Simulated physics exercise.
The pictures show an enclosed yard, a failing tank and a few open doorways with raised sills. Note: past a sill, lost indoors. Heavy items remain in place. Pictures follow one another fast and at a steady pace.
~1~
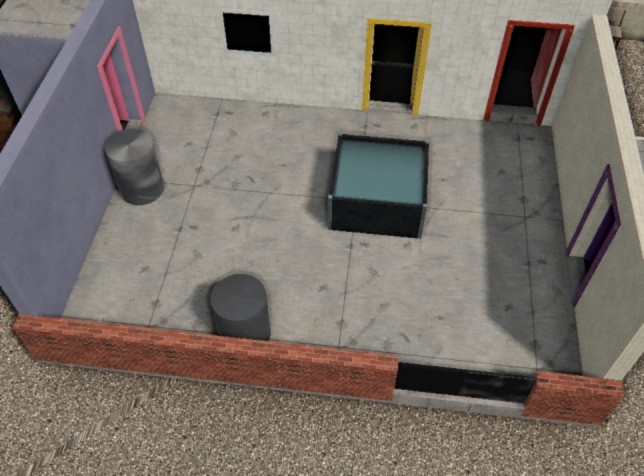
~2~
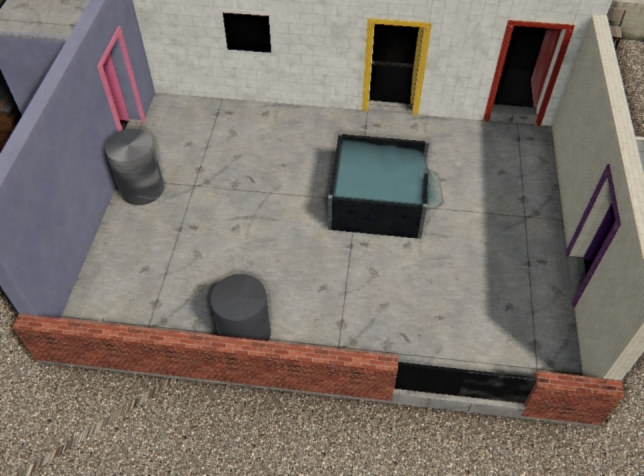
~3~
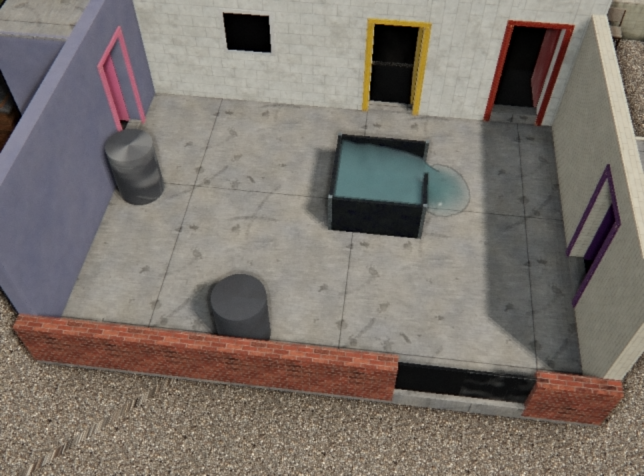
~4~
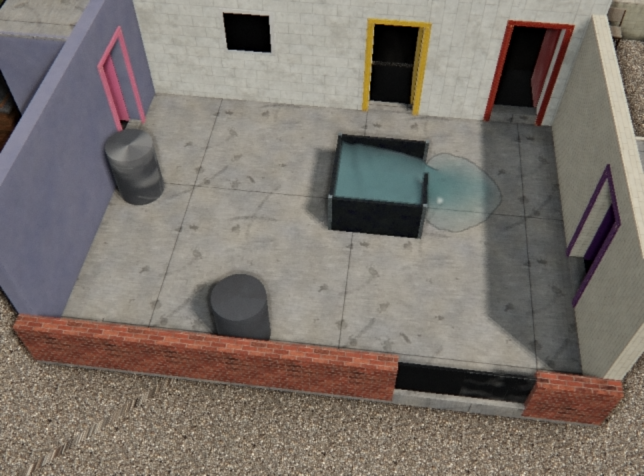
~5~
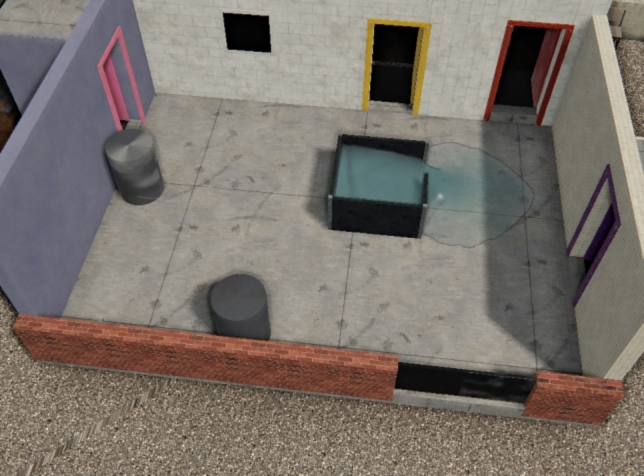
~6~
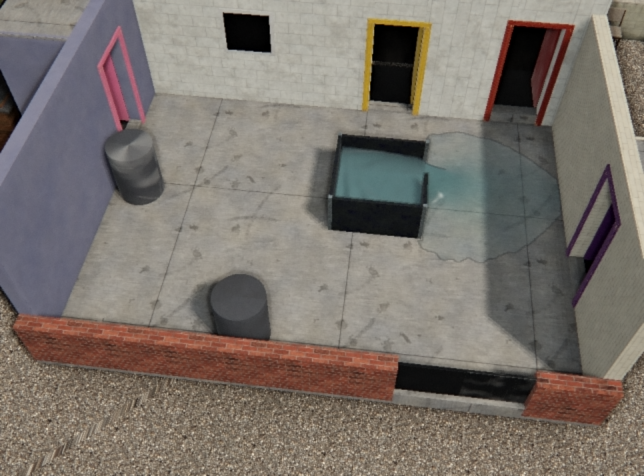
In a walled yard, water pours from a dark tank's right side and spreads rightward.
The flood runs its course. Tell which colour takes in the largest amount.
The largest amount goes in at purple.
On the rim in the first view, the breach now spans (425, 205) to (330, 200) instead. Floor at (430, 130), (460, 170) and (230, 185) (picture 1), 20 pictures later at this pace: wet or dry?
The first spot is left untouched, the second left untouched, the third left untouched.
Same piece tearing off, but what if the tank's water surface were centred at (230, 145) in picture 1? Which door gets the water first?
That would be the one in yellow.
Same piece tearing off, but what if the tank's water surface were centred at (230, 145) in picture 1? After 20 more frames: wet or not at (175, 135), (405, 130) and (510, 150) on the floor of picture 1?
Result, in order: Unaffected; affected; affected.
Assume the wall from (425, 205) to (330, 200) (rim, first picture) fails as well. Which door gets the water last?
That would be the yellow-painted one, I reckon.
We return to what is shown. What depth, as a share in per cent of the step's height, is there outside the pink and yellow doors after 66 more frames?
Approx. 70 % then 40 %.
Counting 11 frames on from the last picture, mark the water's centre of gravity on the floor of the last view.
Around pixel (447, 195).
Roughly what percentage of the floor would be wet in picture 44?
That works out to some 55 in a hundred.
A moment on, water covers 15 % of the floor; pink door not reached, purple door wet at the sill, nothing in, red door wet at the sill, nothing in, yellow door not reached.
Next, water covers 20 % of the floor; pink door not reached, purple door a trickle in, red door a trickle in, yellow door not reached.
Then, water covers 30 % of the floor; pink door not reached, purple door some in, red door a trickle in, yellow door wet at the sill, nothing in.
Later, water covers 55 % of the floor; pink door not reached, purple door some in, red door a trickle in, yellow door wet at the sill, nothing in.
In the end, water covers 85 % of the floor; pink door wet at the sill, nothing in, purple door some in, red door a trickle in, yellow door wet at the sill, nothing in; the purple door has let in the most.
